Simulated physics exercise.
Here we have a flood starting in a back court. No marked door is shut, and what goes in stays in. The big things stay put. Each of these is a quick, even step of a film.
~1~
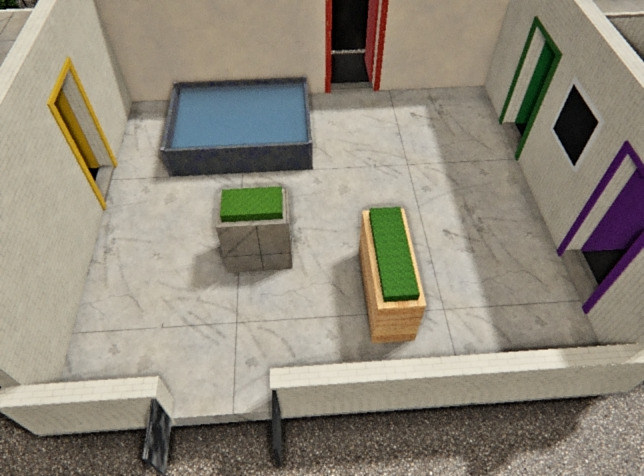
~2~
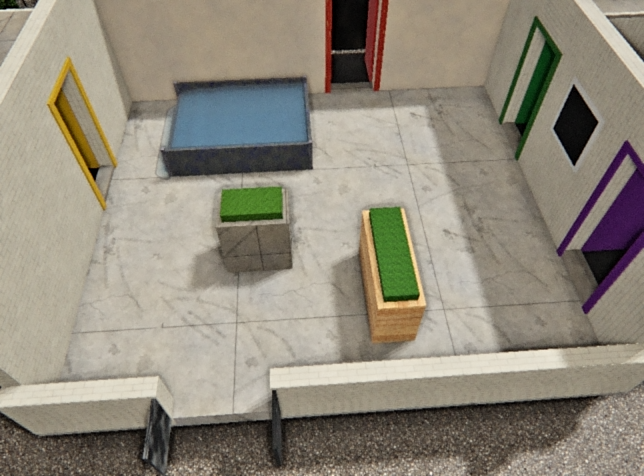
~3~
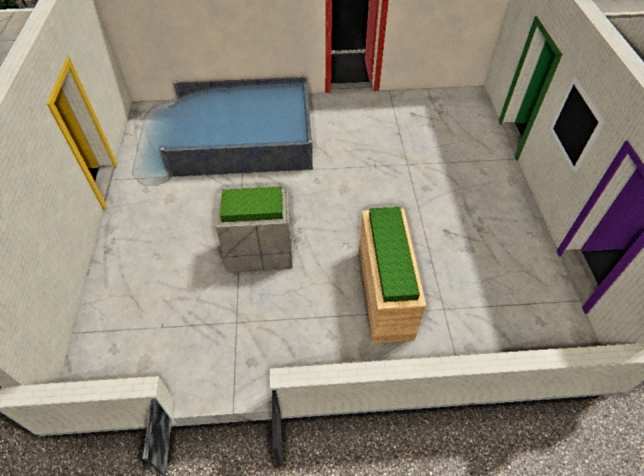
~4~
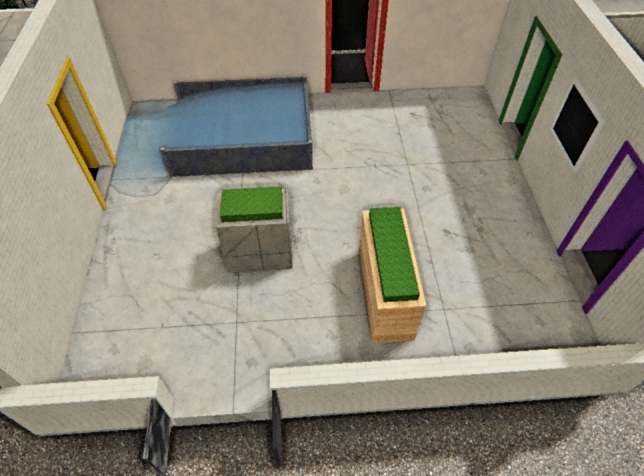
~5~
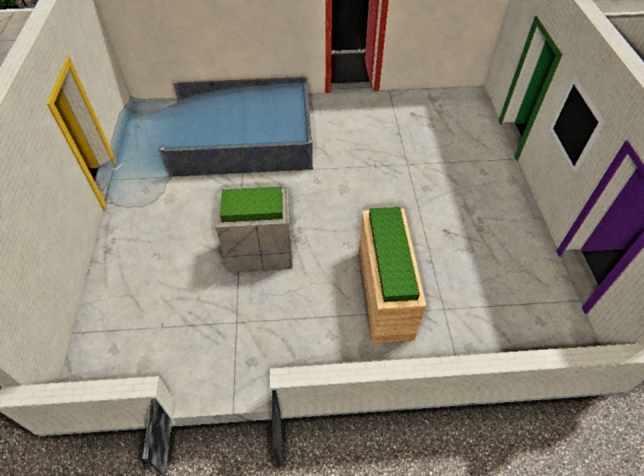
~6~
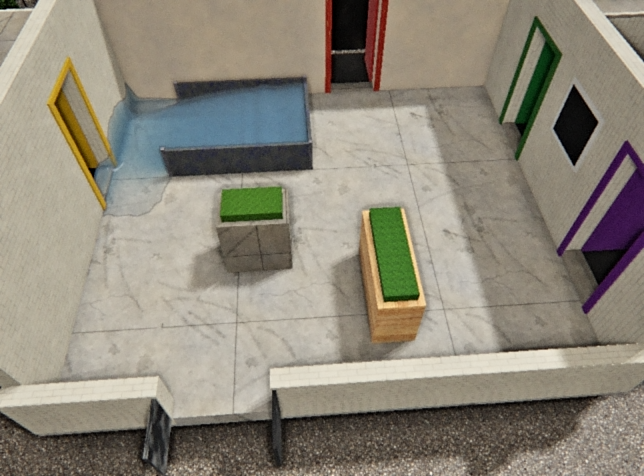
To begin with, blue water sits still in a dark-walled tank at the back left of a pale walled court. The tank's left side opens, and water pours out leftward across the floor, then spreads along the left wall and toward the viewer beside the yellow doorway.
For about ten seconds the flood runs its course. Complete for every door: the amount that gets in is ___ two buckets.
Red door: At most; purple door: At most; yellow door: More than; green door: At most.
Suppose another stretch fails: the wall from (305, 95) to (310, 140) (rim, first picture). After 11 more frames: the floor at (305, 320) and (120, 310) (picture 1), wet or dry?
First place still bare, second place still bare.
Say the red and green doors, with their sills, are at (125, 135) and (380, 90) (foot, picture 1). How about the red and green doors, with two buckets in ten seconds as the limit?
What happens next: The red one overflows, and the green one falls below the limit.
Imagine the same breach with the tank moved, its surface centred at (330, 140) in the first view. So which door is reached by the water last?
It's the one in purple that is reached last.
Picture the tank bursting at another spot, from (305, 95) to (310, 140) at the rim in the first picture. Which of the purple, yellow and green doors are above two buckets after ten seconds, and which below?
With the breach there, the purple door stays within limits, the yellow door stays within limits and the green door overshoots.
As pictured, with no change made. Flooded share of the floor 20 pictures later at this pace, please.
My estimate is close to 35 per cent.
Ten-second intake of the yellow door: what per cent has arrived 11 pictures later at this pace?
I'd say some 45 per cent.
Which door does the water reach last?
The one in purple.
A moment on, water covers 10 % of the floor; the red door not reached, the purple door not reached, the yellow door over two buckets in, the green door not reached.
Next, water covers 15 % of the floor; the red door not reached, the purple door not reached, the yellow door far over two buckets in, the green door not reached.
Then, water covers 35 % of the floor; the red door wet at the sill, nothing in, the purple door not reached, the yellow door far over two buckets in, the green door not reached.
Later, water covers 45 % of the floor; the red door under two buckets in, the purple door not reached, the yellow door far over two buckets in, the green door wet at the sill, nothing in.
In the end, water covers 75 % of the floor; the red door under two buckets in, the purple door wet at the sill, nothing in, the yellow door far over two buckets in, the green door wet at the sill, nothing in.
